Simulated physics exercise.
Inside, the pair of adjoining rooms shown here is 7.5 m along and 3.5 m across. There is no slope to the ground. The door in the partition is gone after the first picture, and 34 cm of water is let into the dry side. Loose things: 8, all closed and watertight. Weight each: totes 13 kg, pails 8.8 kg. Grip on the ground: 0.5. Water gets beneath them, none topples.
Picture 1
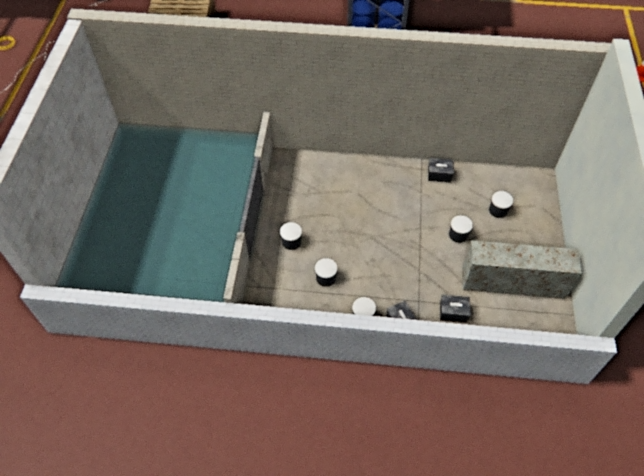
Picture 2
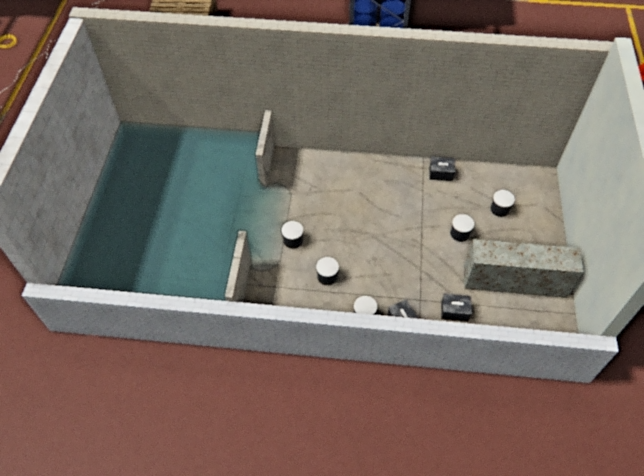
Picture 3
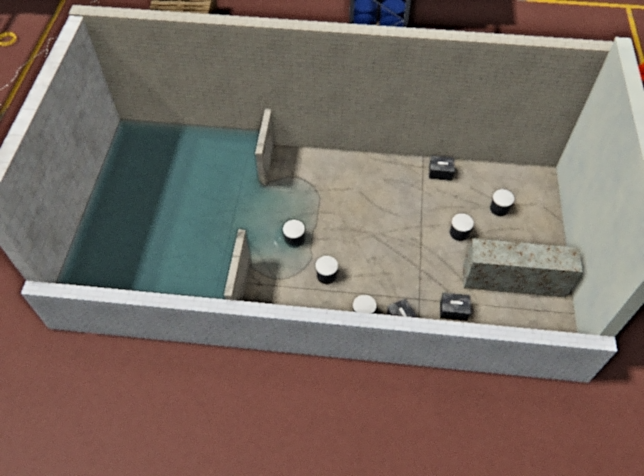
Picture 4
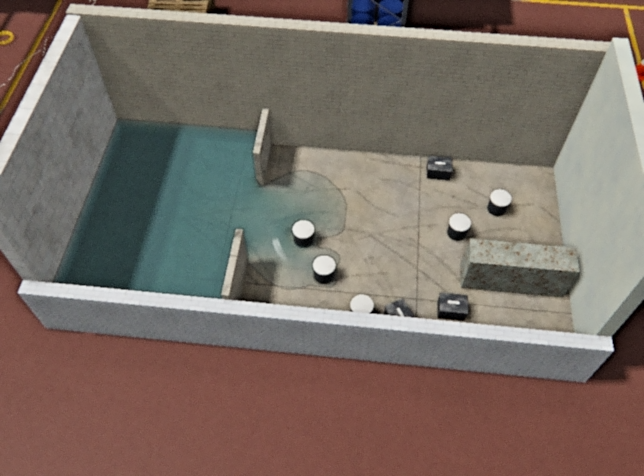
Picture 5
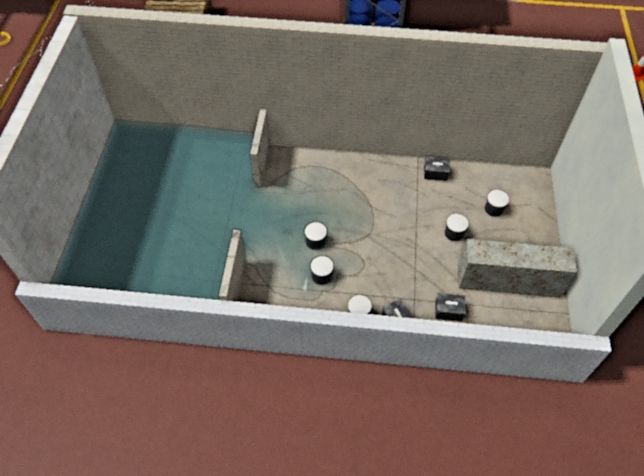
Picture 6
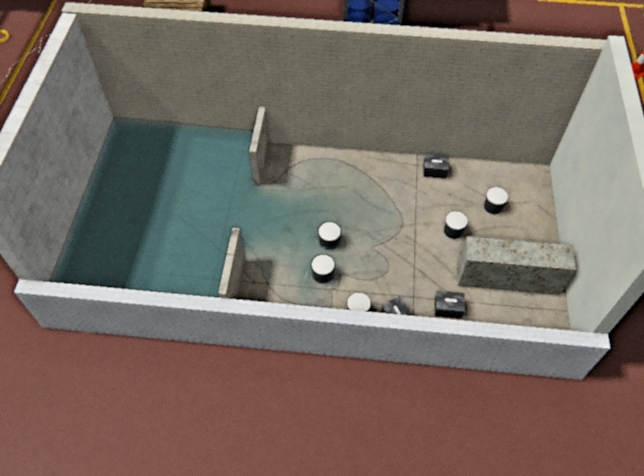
Blue-green water spread from the left room through a gap in the dividing wall onto the pale floor, then pushed one white-topped pail to the right while the other objects stayed almost still.
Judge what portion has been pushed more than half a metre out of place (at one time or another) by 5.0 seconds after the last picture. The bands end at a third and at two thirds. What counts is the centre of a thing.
Two thirds plus.
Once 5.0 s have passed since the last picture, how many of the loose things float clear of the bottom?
5.
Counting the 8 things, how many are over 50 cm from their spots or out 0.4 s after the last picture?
1 of them.
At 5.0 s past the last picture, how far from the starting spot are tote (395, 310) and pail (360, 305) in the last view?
Respectively 5 cm and 10 cm.
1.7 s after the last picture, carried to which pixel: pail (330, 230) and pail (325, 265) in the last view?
I'd say close to (442, 250) and close to (350, 291).
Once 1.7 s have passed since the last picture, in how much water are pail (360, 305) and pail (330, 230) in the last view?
I'd estimate 7 cm for the first and 7 cm for the second.
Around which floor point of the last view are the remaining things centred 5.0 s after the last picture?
I'd say about (462, 262) in the last view.
Then, 0.4 s after the last picture 1 of 8 are over 50 cm from their spots; 0 afloat.
Then, 1.7 s after the last picture 2 of 8 are over 50 cm from their spots; 0 afloat.
Then, 3.2 s after the last picture 6 of 8 are over 50 cm from their spots; 2 afloat.
Then, 5.0 s after the last picture 5 of 8 are over 50 cm from their spots, and 6 have been at some point; 5 afloat.
